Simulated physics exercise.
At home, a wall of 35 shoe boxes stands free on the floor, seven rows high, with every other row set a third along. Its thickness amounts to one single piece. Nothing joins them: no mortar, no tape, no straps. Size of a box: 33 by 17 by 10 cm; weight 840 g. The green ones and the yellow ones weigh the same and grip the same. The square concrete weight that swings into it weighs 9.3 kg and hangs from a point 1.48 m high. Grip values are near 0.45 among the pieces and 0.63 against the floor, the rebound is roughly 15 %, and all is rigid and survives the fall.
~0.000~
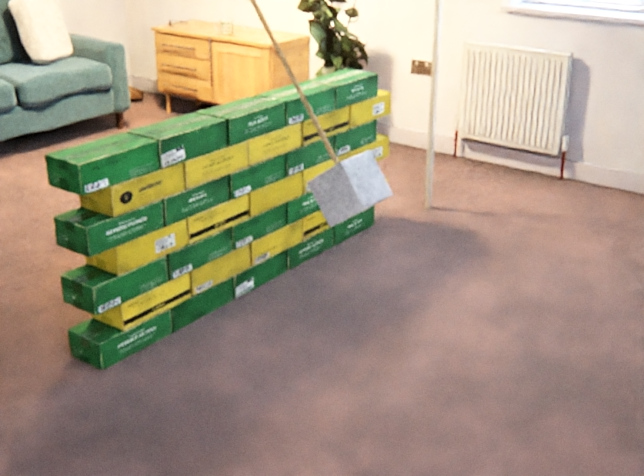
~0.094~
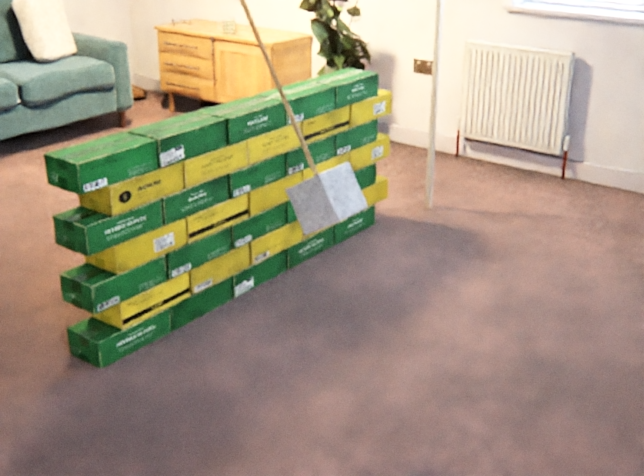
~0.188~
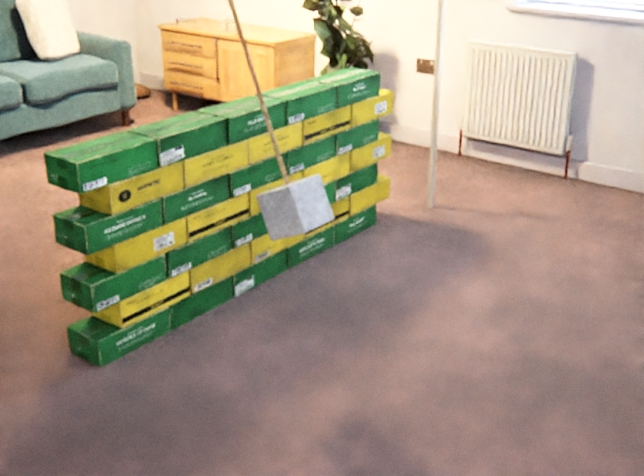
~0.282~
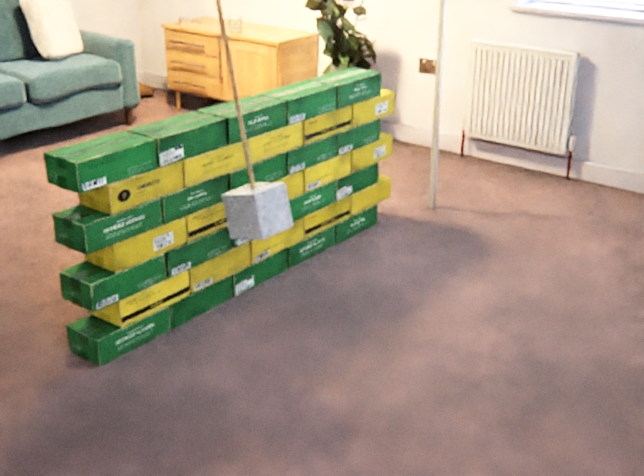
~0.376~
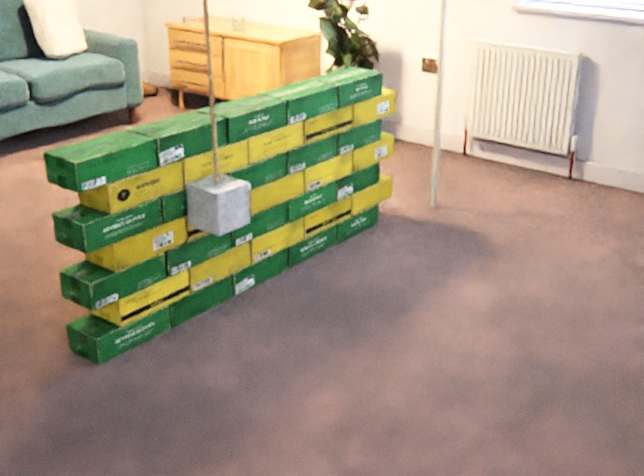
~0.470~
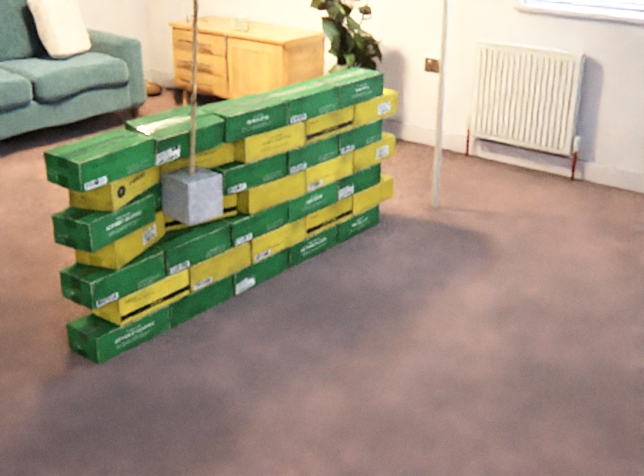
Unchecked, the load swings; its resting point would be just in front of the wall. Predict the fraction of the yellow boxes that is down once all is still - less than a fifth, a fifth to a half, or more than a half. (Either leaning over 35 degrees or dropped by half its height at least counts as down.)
The part down is one fifth to one half.
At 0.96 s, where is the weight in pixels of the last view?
Around (151, 172).
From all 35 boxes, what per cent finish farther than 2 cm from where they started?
The answer is 35 percent.
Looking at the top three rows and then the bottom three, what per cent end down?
I'd put the top at 60 per cent and the bottom at 10 per cent.
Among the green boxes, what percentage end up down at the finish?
Taking the green group, 40 in a hundred end up down.
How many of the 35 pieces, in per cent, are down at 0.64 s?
0 %.
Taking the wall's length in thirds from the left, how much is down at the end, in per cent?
Left third 60 per cent, middle 40 per cent, right 10 per cent.
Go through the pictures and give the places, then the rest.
In the first frame (we follow the side turned to the camera; the camera moves round a little), weight (361, 182) line 35° before plumb; top yellow box (150, 189); top green box (258, 123); no piece has moved.
Weight (337, 194) line 30° before plumb; top yellow box (149, 188), in the second frame.
Weight (305, 206) line 22° before plumb; top yellow box (149, 187), in the third frame.
Weight (267, 214) line 12° before plumb; top yellow box (148, 187), in the fourth frame.
Weight (227, 213) line 2° before plumb; top yellow box (148, 187), in the fifth frame.
Weight (198, 203) line 6° past plumb; top yellow box (137, 182) displaced 6 cm; top green box (258, 122) displaced 9 mm; steepest lean 13°, the box at (176, 121); 9 stirred so far, in the sixth frame.
Around 0.64 s, line 15° past plumb; none of the 15 yellow boxes down (0 of 35 in all colours); top yellow box tipped 5°; top green box tipped 5°.
Around 0.96 s, line 18° past plumb; 5 of the 15 yellow boxes down (12 of 35 in all colours); top yellow box tipped 53°, 15 cm lower; top green box tipped 40°, 59 mm lower.
Around 1.24 s, line 7° past plumb; 5 of the 15 yellow boxes down (13 of 35 in all colours); top yellow box on its side; top green box on its side.
Around 2.44 s, line 4° past plumb; 5 of the 15 yellow boxes down (13 of 35 in all colours); top yellow box on its side; top green box on its side.
Finally (4.0 s), line 18° before plumb; 5 of the 15 yellow boxes down (12 of 35 in all colours); top yellow box on its side; top green box on its side. That is 33 per cent. Seen by the last camera, middles, top green box near (190, 188).
